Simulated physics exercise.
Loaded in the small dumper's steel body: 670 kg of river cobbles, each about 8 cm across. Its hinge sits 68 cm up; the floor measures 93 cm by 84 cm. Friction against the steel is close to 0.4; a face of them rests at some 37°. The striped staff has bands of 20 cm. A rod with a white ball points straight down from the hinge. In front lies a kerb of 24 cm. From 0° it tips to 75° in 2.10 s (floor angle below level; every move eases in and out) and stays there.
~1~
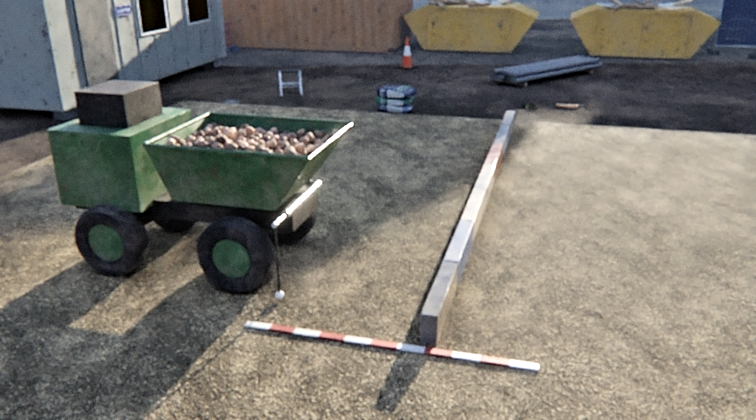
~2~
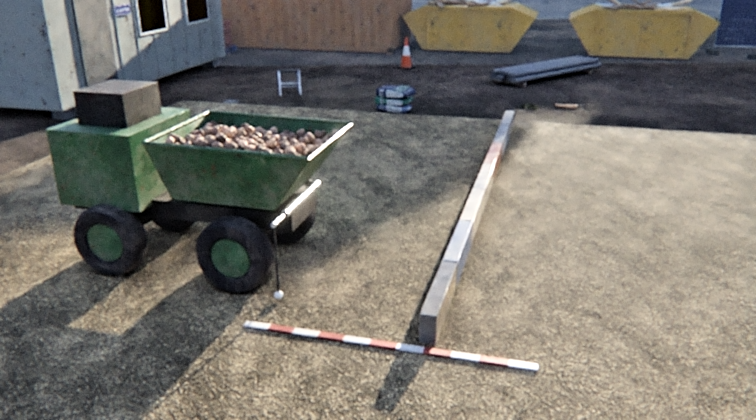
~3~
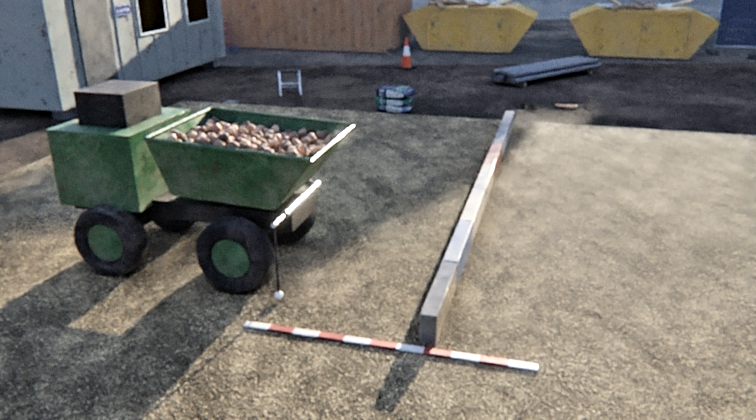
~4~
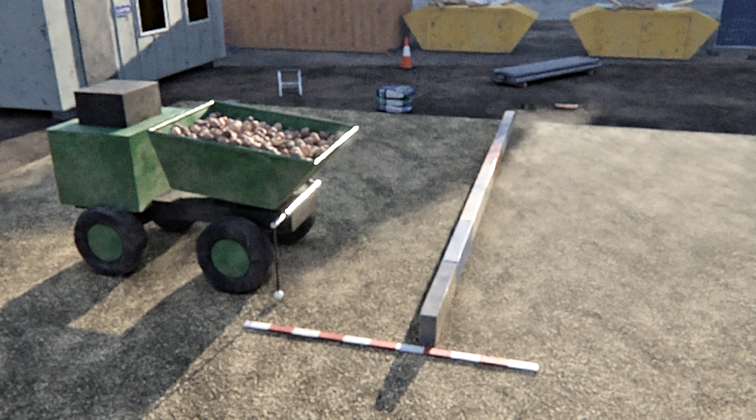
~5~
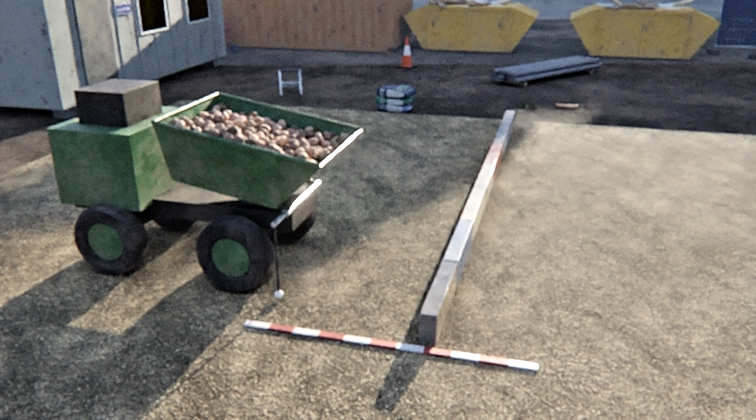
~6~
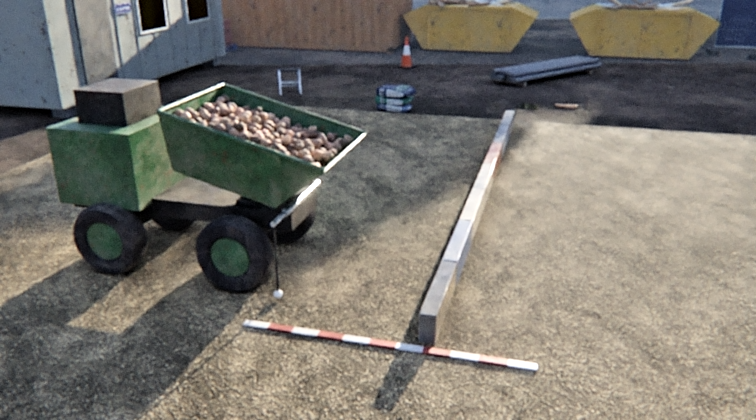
In a sunlit builders' yard, a small green dumper loaded with brownish stones stood still while its body slowly tilted, the back rising and the front edge dipping slightly towards the kerb on the right.
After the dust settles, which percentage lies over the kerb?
Close to 5 in a hundred.
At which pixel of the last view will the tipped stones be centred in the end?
Near (402, 270).
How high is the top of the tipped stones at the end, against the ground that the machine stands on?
Some 44 cm above that level.
A little later the floor is at 63°; 99 % in the body, 1 % on this side of the kerb; the foremost stones are at (371, 214).
Then the floor is at 75°; 51 % in the body, 49 % on this side of the kerb; the foremost stones are at (451, 254).
Later still the floor is at 75°; 26 % in the body, 71 % on this side of the kerb, 2 % over the kerb; the foremost stones are at (488, 294).
In the end the floor is at 75°; 0 % in the body, 96 % on this side of the kerb, 4 % over the kerb; the foremost stones are at (530, 295).
